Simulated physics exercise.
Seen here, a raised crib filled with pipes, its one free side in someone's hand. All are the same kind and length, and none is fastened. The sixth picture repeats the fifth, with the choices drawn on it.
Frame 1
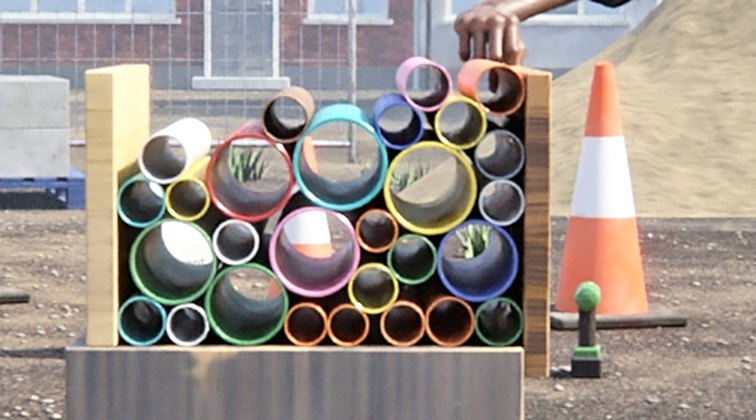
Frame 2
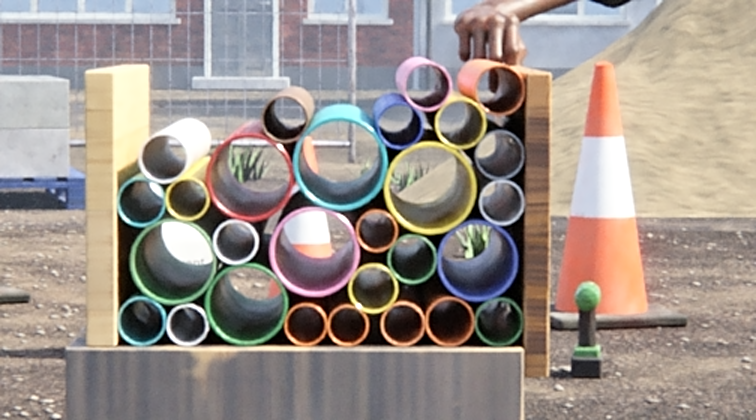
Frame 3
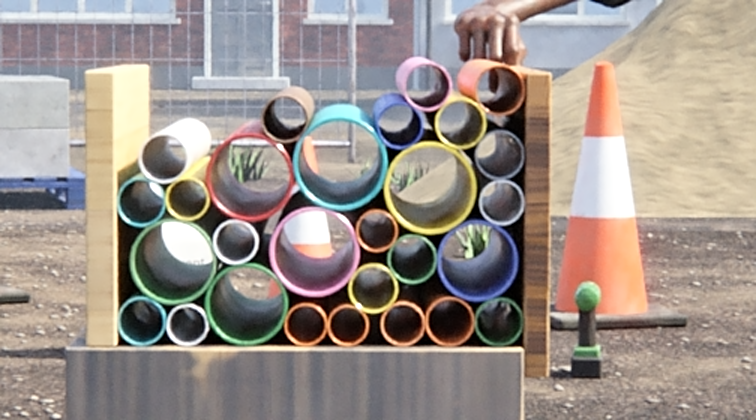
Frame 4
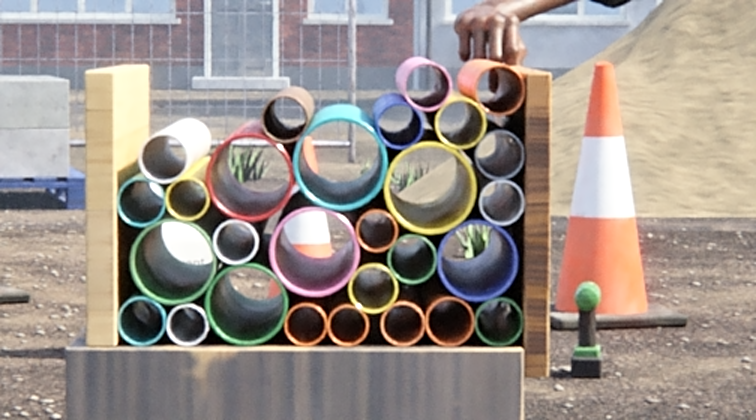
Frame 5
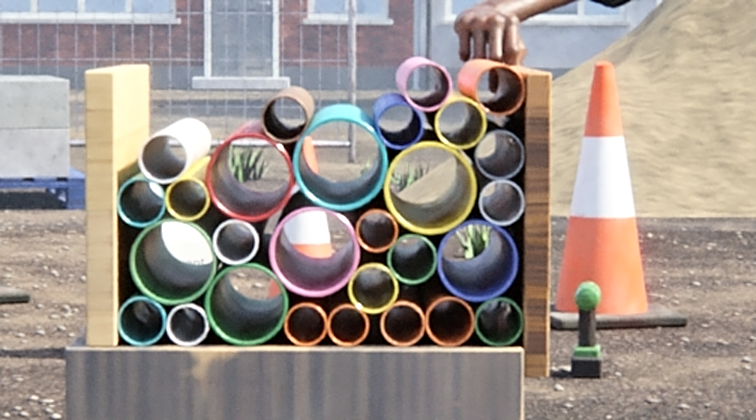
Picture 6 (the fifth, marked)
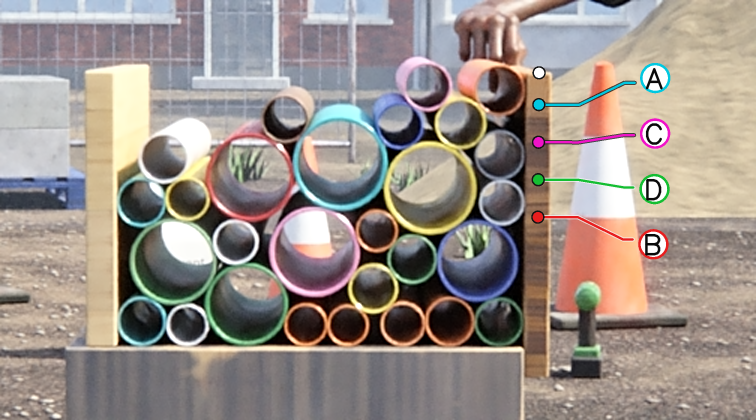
Colorful pipes of different widths sat stacked between two upright boards, while a hand rested at the top of the right-hand board beside an orange pipe, and nothing visibly moved.
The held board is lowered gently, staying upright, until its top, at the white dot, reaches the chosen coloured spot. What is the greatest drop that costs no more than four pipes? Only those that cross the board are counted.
The lowest mark that will do is B.
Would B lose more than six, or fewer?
It loses fewer than six.
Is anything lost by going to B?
At B: Yes.
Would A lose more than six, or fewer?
Fewer than six.
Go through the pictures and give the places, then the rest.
A turquoise pipe (142, 322); an orange pipe (403, 324); a pink pipe (315, 252), in the first picture.
A pink pipe (315, 252); a white pipe (236, 242), in the second picture.
A turquoise pipe (141, 202); a white pipe (164, 158), in the third picture.
Side board (519, 207); a turquoise pipe (142, 322), in the fourth picture.
An orange pipe (403, 324); a pink pipe (315, 252); a white pipe (236, 242), in the fifth picture.
On the marked copy, A at (539, 105); B at (538, 217); C at (538, 142); D at (538, 179); the white dot at (539, 73).
Following B. Soon after the start, top of the board (525, 166).
Later, top of the board (525, 217).
In the end, top of the board (525, 217), four out over the board.
As for the rest, A none out over the board; C none out over the board; D one out over the board.
